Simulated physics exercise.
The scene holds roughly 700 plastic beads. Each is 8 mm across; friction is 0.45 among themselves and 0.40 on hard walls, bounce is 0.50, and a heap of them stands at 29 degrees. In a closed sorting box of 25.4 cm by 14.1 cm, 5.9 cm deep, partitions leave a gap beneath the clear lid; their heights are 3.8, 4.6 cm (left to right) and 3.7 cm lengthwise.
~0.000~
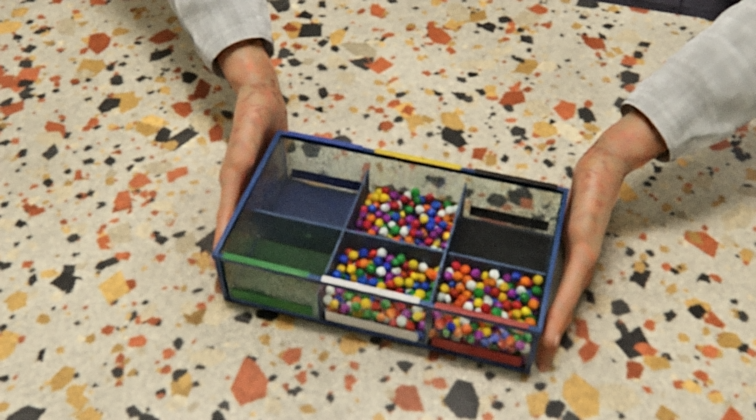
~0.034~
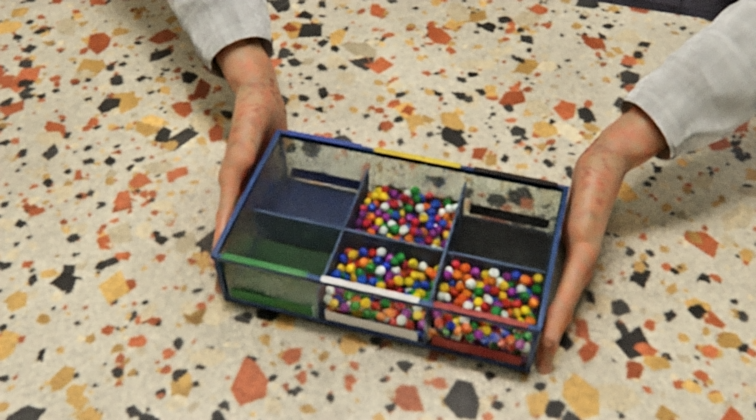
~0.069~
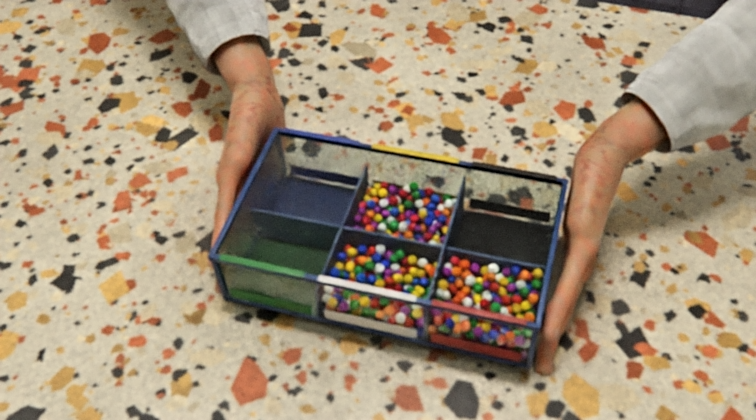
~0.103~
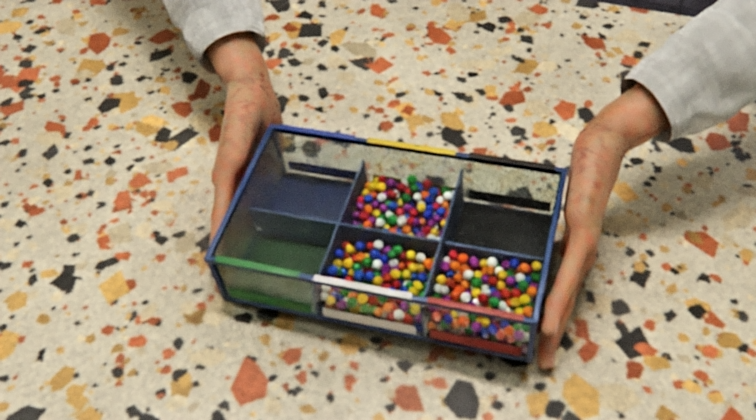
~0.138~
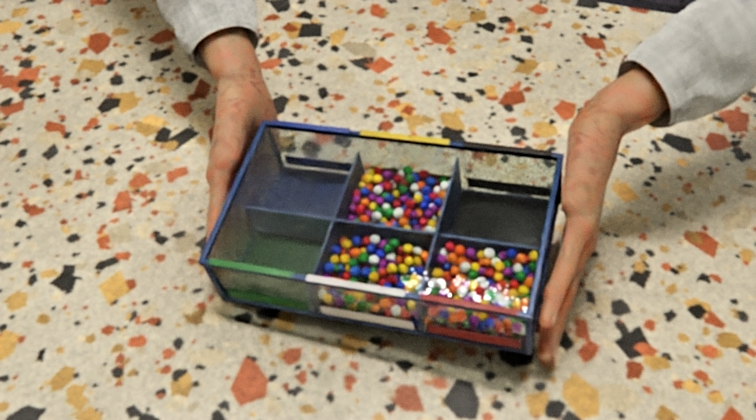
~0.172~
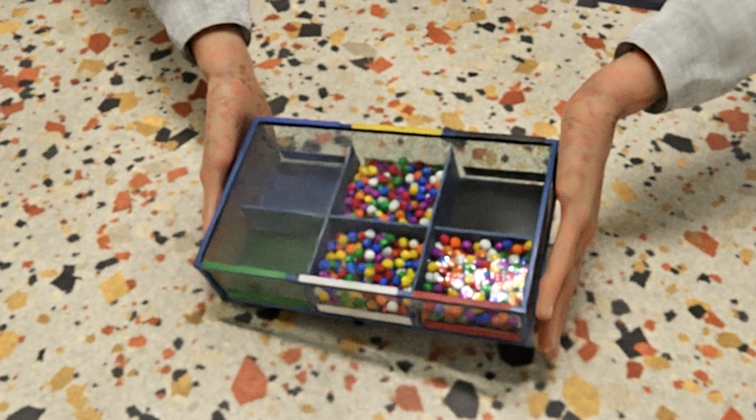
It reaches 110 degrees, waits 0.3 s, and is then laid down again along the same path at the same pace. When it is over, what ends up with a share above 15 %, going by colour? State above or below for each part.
Red: Above. Blue: Below. Green: Above. Yellow: Below. White: Above. Black: Below.
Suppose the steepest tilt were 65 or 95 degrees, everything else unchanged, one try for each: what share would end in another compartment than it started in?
Roughly 10 percent for the first try and 35 percent for the second.
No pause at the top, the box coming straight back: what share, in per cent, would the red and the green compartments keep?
You'd end up with red at 35 per cent and green at 30 per cent.
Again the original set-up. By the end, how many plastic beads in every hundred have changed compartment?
Estimate: Some 45 %.
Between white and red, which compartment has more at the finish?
Red comes out ahead.
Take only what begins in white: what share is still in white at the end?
70 %.
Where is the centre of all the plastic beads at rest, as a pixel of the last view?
About (356, 291).
After 1.10 s, tilt 110 degrees; red 35 %, green 20 %, yellow 10 %, white 30 %.
After 1.71 s, tilt 59 degrees; red 35 %, green 40 %, white 25 %.
After 2.38 s, tilt 0 degrees; red 35 %, green 40 %, white 25 %.
At rest (2.8 s), red 35 %, blue 0 %, green 40 %, yellow 0 %, white 25 %, black 0 %.
